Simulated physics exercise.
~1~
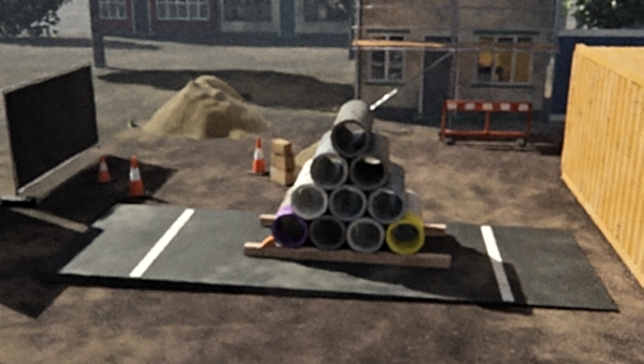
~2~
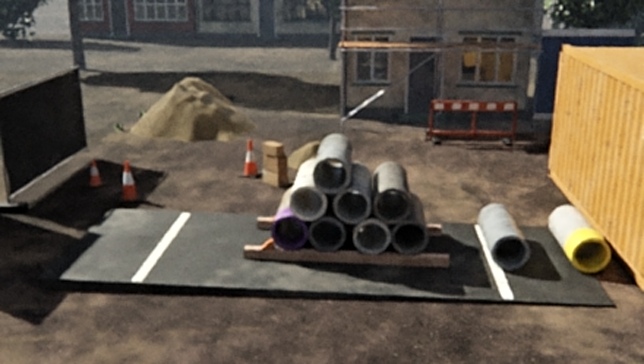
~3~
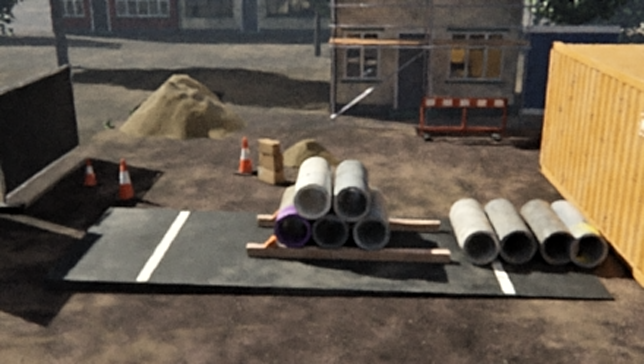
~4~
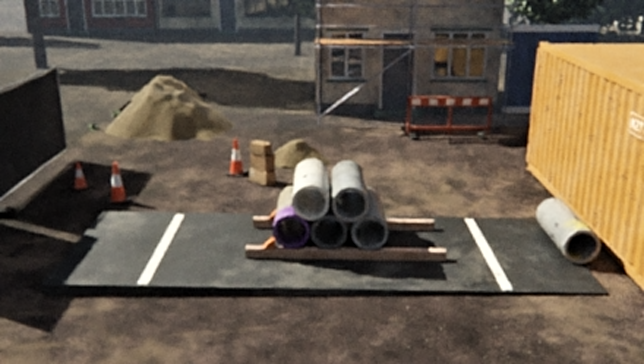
Building yard with stacked concrete pipes collapsing to the right, the yellow-marked one rolling past the white line, purple staying put.
